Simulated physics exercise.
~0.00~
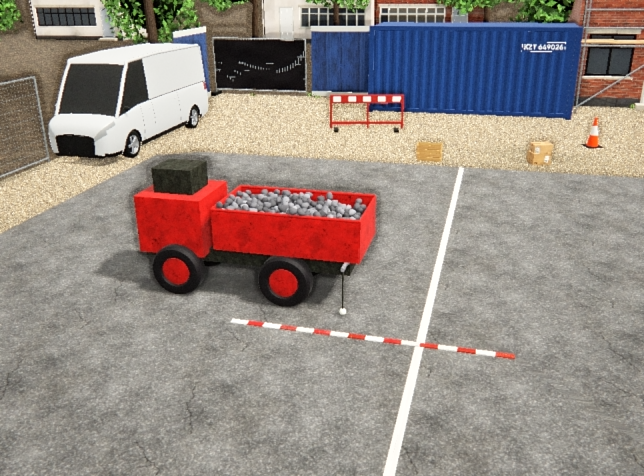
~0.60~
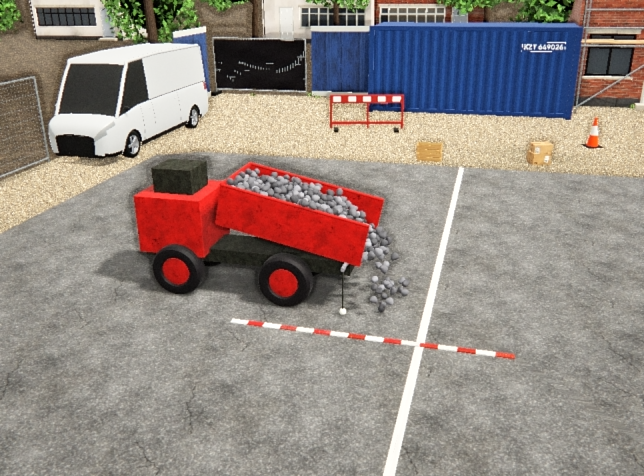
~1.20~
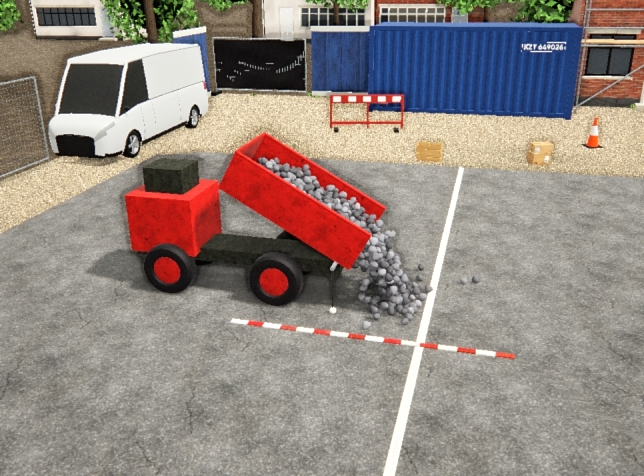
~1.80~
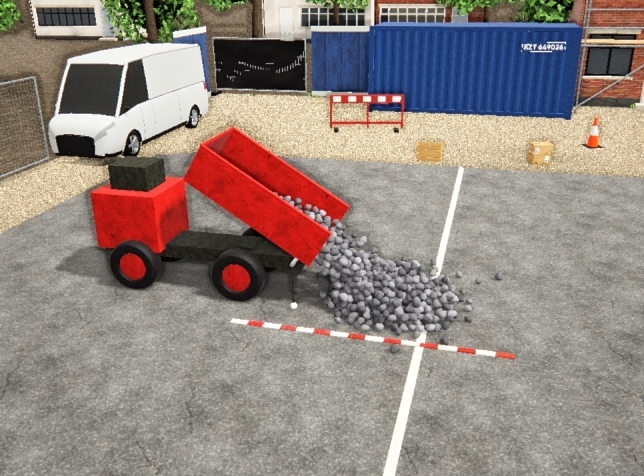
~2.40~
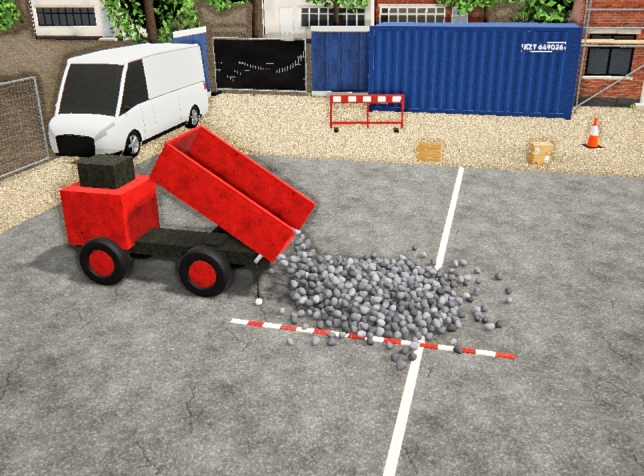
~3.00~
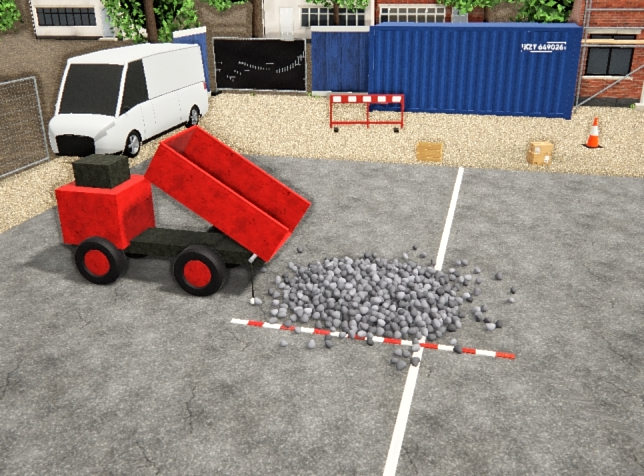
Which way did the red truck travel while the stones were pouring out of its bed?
It moved to the left, away from the growing heap of stones.
